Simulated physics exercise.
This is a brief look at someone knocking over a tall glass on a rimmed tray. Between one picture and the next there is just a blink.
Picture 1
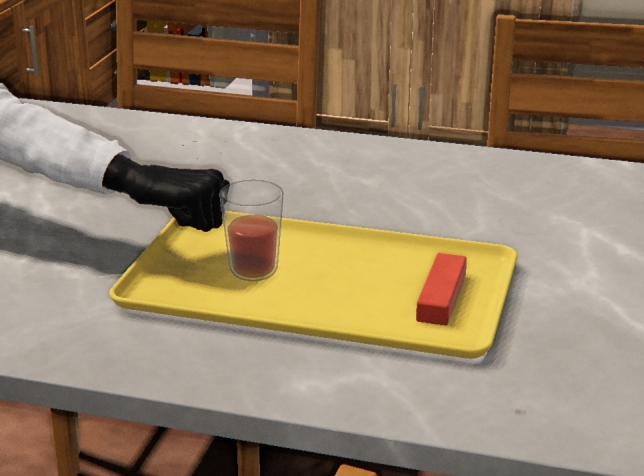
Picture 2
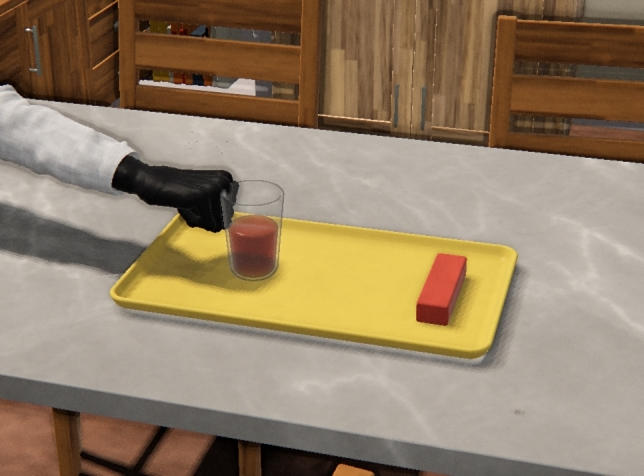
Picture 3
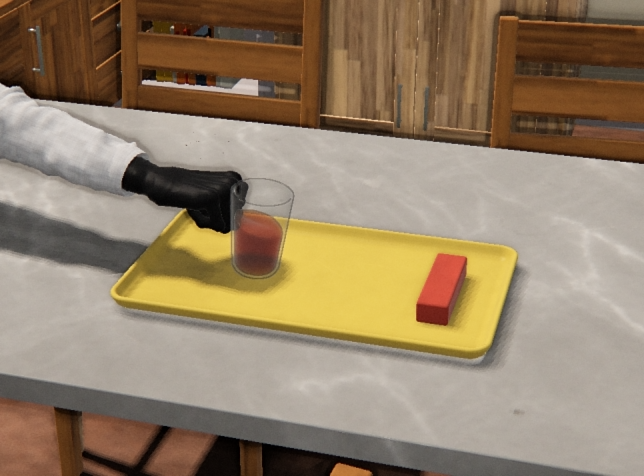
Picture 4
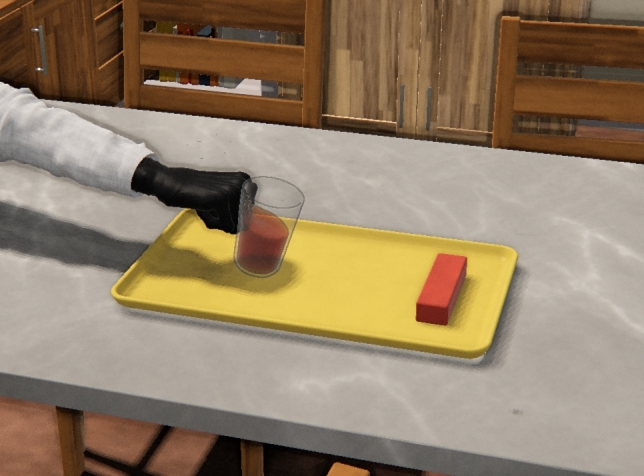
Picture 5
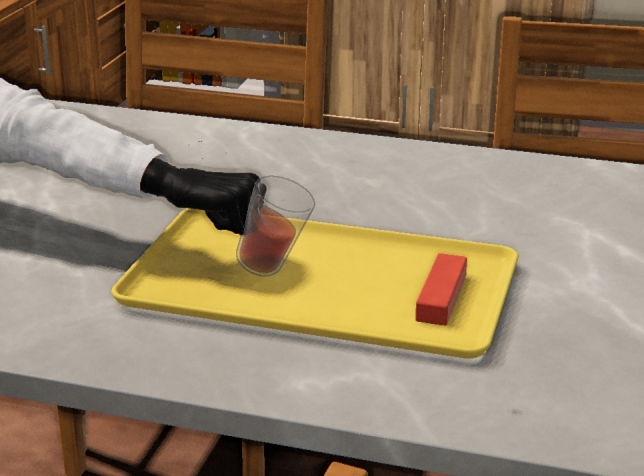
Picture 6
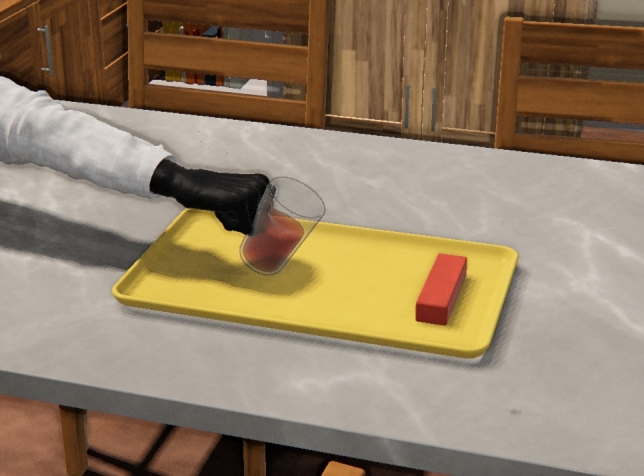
On a yellow tray, a black-gloved hand tilts a glass of red liquid to the right.
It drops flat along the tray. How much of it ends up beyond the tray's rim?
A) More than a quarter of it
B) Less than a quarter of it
B.
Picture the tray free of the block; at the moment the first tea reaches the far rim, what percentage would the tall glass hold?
Roughly 45 per cent.
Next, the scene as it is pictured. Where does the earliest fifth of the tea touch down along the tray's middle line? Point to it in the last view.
I'd mark it somewhere close to pixel (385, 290).
A moment on, the tall glass lies on its side and 98 per cent is in the glass, 1 on the tray and 1 above or beyond its rim.
Next, the tall glass lies on its side and 49 per cent is in the glass, 37 on the tray and 14 above or beyond its rim.
Then the tall glass lies on its side and 25 per cent is in the glass, 51 on the tray and 24 above or beyond its rim.
Later the tall glass lies on its side and 13 per cent is in the glass, 79 on the tray and 8 above or beyond its rim.
In the end 93 per cent is held by tray and glass, 7 is off the tray.
